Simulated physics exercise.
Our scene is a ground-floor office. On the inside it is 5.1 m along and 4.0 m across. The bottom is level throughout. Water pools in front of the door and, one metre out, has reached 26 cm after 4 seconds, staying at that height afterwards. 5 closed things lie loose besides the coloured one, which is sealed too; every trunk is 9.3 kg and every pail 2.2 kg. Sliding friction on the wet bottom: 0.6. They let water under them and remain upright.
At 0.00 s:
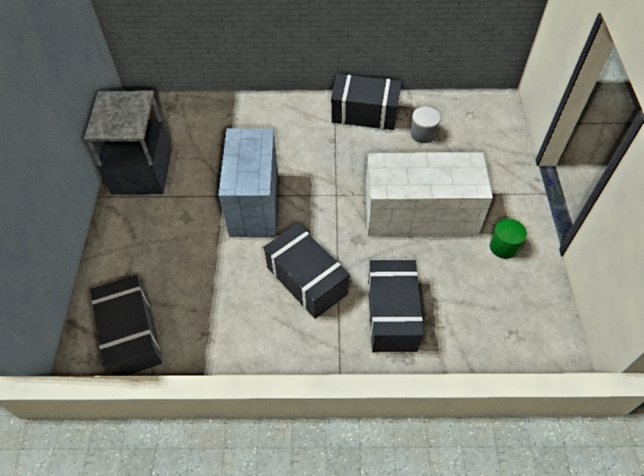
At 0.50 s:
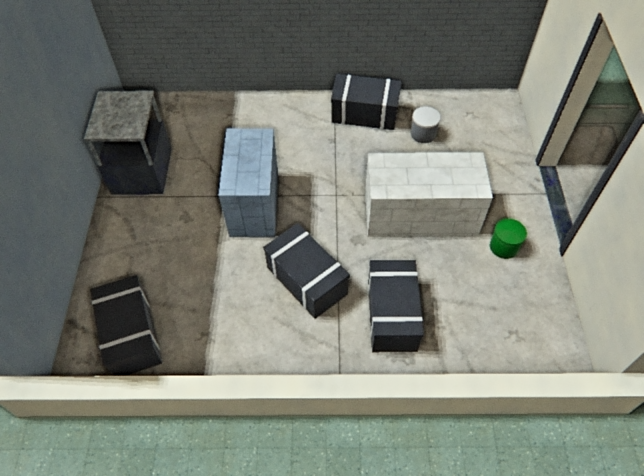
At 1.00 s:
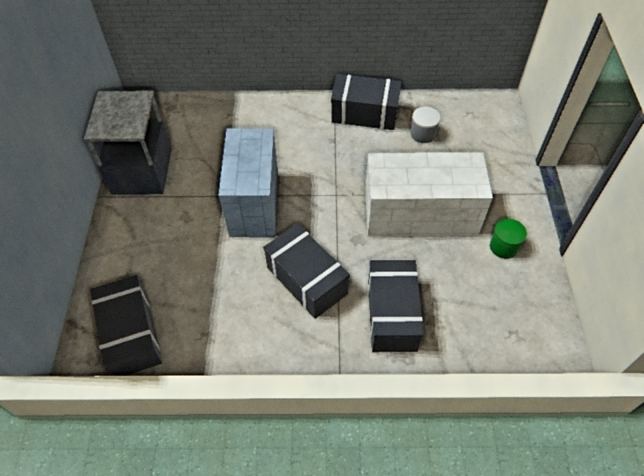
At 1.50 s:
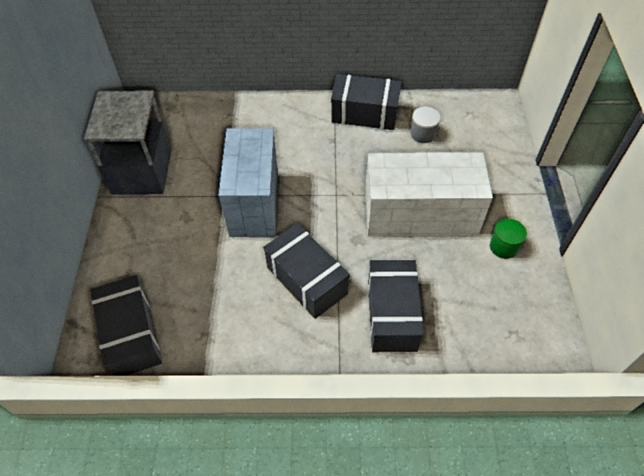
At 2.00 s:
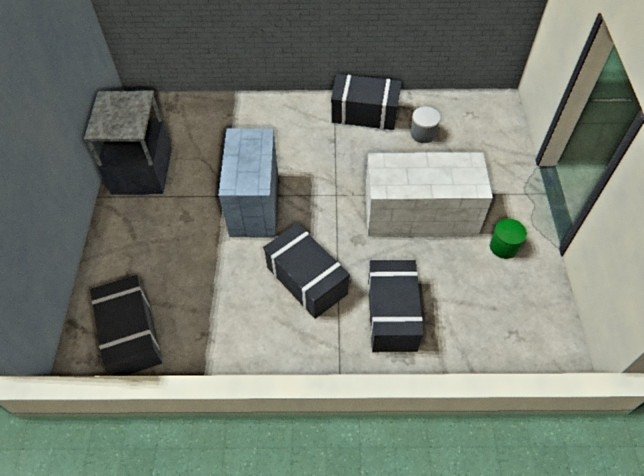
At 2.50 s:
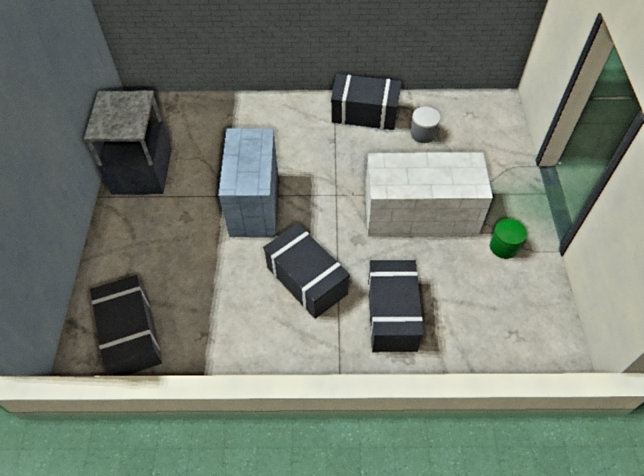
A walled room held black trunks, pale blocks and a green pail that all stayed still, while greenish water covered the paving outside and then began seeping in across the floor by the door.
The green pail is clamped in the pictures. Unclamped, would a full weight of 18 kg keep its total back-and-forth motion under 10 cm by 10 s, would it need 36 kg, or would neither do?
Only the heavier mass suffices.
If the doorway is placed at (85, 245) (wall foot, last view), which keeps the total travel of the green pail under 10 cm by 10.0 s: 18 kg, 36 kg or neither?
Result: Lighter option suffices.
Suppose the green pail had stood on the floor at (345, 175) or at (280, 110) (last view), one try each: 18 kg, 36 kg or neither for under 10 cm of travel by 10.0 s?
Taking them in turn, the lighter mass keeps it, and the lighter mass keeps it.
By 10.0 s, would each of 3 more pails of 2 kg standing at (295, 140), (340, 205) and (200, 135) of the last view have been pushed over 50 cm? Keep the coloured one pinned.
The first comes out above the threshold, the second below the threshold, the third above the threshold.
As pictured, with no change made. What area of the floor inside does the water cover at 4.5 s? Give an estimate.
About 7.5 m2.
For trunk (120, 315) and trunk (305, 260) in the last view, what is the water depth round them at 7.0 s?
I'd put it at 0 cm and 1 cm respectively.
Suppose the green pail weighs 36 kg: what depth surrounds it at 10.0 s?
13 cm, roughly.
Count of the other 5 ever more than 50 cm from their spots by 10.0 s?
I count 4.
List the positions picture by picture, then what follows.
The green pail at (511, 231), on the bottom; water covers 0.0 m2; 0 of 6 have shifted, in the first picture.
The green pail at (511, 231), on the bottom; water covers 0.0 m2; 0 of 6 have shifted, in the second picture.
The green pail at (511, 231), on the bottom; 0.0 m2 under water; 0 of 6 have shifted, in the third picture.
The green pail at (511, 231), on the bottom; water covers 0.0 m2; 0 of 6 have shifted, in the fourth picture.
The green pail at (511, 231), on the bottom; water covers 0.1 m2; 0 of 6 have shifted, in the fifth picture.
The green pail at (511, 231) rests on the ground; 0.7 m2 under water; 0 of 6 have shifted, in the sixth picture.
After 3.5 s the green pail would be 0 cm from its start with 18 kg and 0 cm from its start with 36 kg; 9 cm of water round it then.
After 4.5 s the green pail would be 27 cm from its start with 18 kg and 0 cm from its start with 36 kg; 13 cm of water round it then.
After 7.0 s the green pail would be 43 cm from its start with 18 kg and 0 cm from its start with 36 kg; 13 cm of water round it then.
After 10.0 s the green pail would be 43 cm from its start with 18 kg and 0 cm from its start with 36 kg; 13 cm of water round it then.
